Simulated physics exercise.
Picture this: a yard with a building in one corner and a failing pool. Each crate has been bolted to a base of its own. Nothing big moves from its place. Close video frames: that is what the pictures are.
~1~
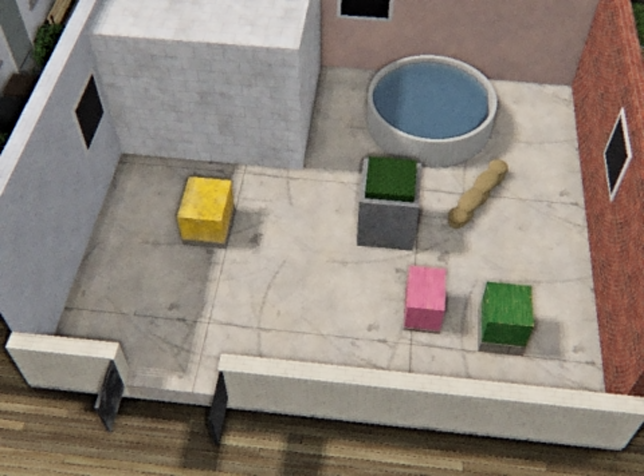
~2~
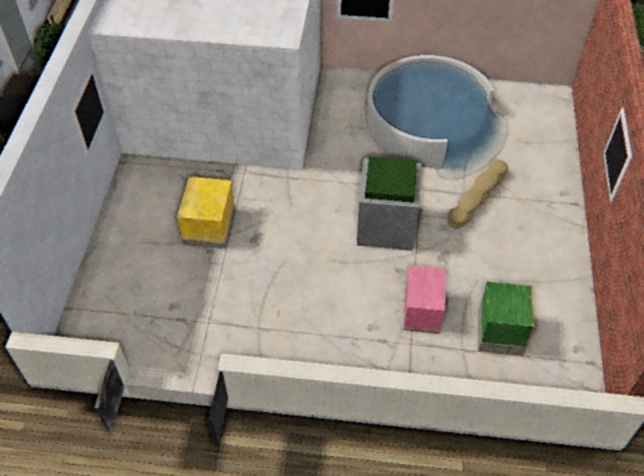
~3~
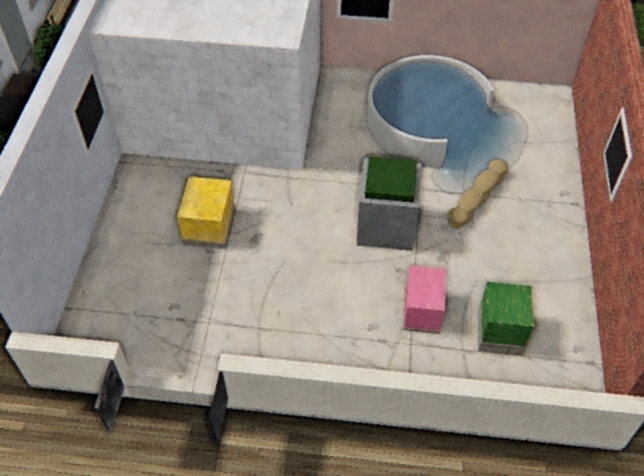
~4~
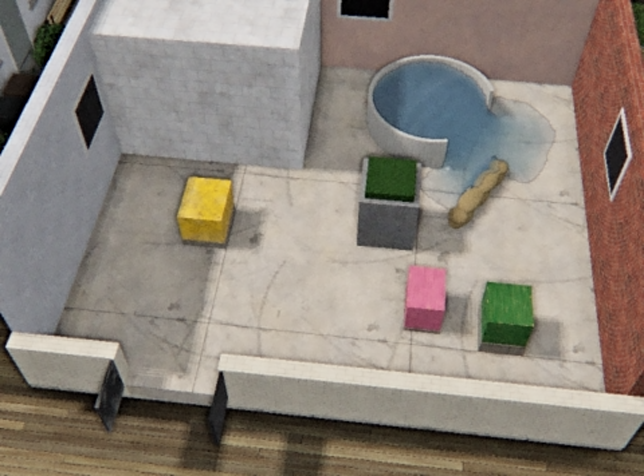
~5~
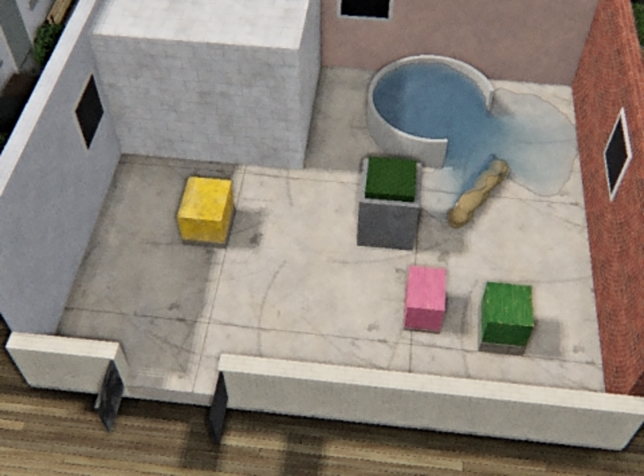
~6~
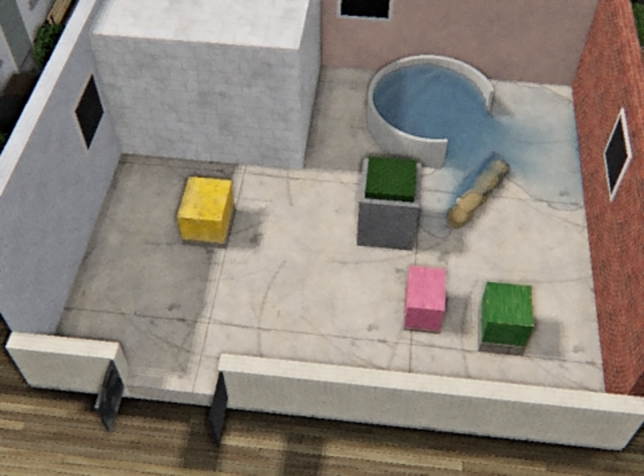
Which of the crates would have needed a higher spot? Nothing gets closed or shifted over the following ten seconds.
Outcome: The yellow crate is out of reach, the pink crate is within reach, the green crate is out of reach.
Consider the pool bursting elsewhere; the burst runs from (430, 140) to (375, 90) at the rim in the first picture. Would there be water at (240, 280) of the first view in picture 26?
Inundated.
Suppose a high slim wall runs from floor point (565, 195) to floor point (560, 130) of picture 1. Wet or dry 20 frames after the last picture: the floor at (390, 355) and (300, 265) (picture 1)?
As listed: Dry, free of water.
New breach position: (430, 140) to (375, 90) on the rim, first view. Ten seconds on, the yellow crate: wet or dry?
Result: Yellow is swamped.
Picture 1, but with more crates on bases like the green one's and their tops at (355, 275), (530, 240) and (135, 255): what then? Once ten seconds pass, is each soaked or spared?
Listed in turn: Clear / clear / clear.
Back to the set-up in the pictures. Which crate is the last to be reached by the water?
It is the yellow-painted one.
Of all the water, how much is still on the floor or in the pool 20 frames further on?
My figure is close to 100 percent.
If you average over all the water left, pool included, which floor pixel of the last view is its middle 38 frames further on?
I'd say around (461, 220).
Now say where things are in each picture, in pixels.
In the first frame, the pool at (432, 100) is whole and still.
In the second frame, the front is at (447, 176), out from the gap at (481, 140).
In the third frame, the front is at (447, 186), out from the gap at (481, 141).
In the fourth frame, water pours out at (480, 142) and has run to (446, 203).
In the fifth frame, water pours out at (480, 142) and has run to (572, 130).
In the sixth frame, water pours out at (480, 142) and has run to (573, 108).
A moment on, water covers 20 % of the floor; the yellow crate not reached, the pink crate not reached, the green crate not reached.
Next, water covers 30 % of the floor; the yellow crate not reached, the pink crate water round its plinth, the green crate water round its plinth.
Then, water covers 45 % of the floor; the yellow crate water round its plinth, the pink crate water round its plinth, the green crate water round its plinth.
Later, water covers 70 % of the floor; the yellow crate water round its plinth, the pink crate water round its plinth, the green crate water round its plinth.
In the end, water covers 90 % of the floor; the yellow crate stayed above the water, the pink crate was topped, the green crate stayed above the water.
